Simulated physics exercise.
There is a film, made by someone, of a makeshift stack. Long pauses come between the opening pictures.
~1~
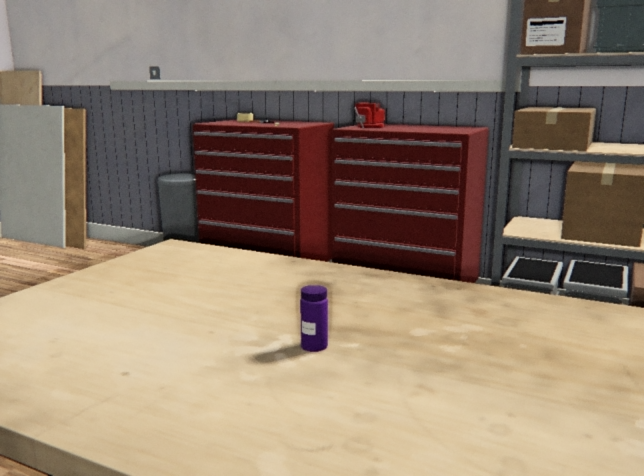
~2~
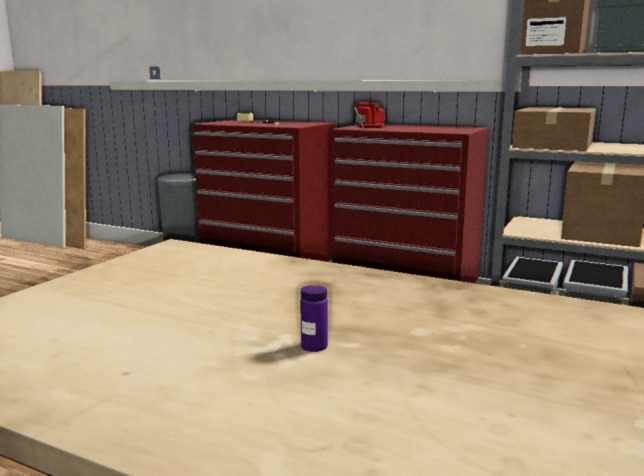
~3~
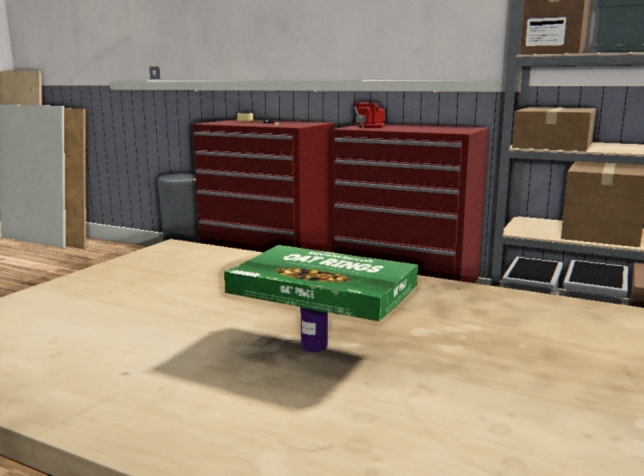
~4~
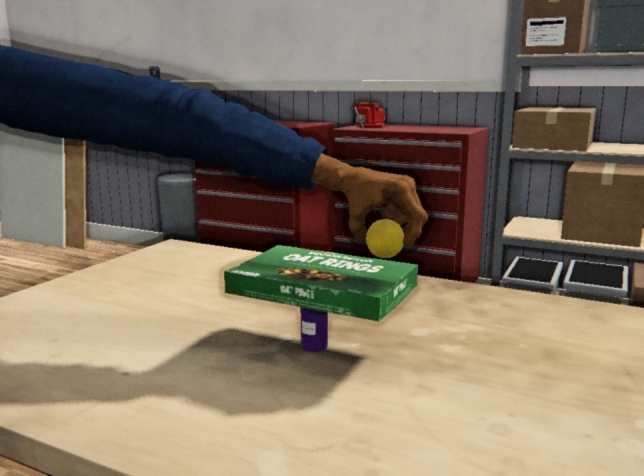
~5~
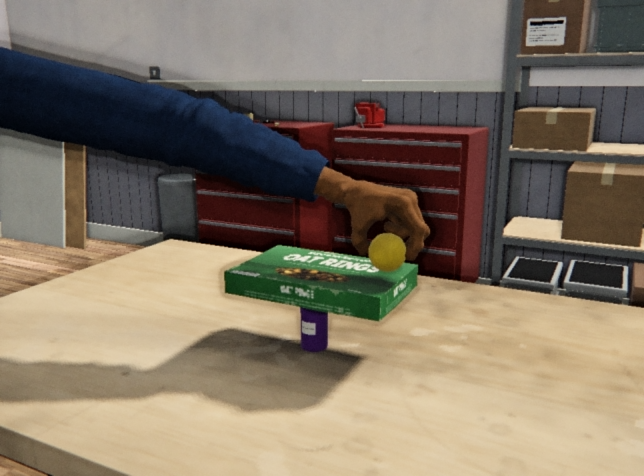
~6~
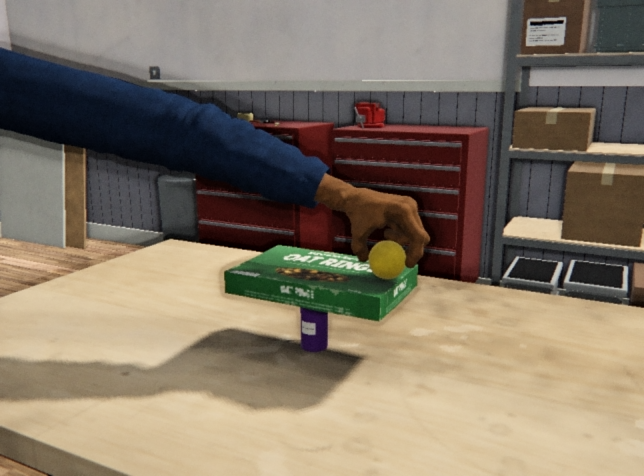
The clip opens on a small purple bottle standing alone on a wooden table in a workshop, with nothing moving. A green Oat Rings box then appears lying flat on top of it. An arm in a blue sleeve reaches in from the left and lowers a yellow fruit onto the box's right side, still holding it.
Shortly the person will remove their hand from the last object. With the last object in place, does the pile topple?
Yes, it topples.
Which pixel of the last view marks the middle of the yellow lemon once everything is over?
Look near (425, 354) in the final picture.
Then, 0.30 s past the last view, yellow lemon now fallen; green packet rocked 41° from its first pose.
Then, 0.40 s past the last view, green packet rocked 58° from its first pose.
Finally, fallen, yellow lemon; down or leaning hard in the stack, green packet; purple shaker still in place. Final places as the last picture's camera would see them, yellow lemon near (426, 354). The stack gives way.
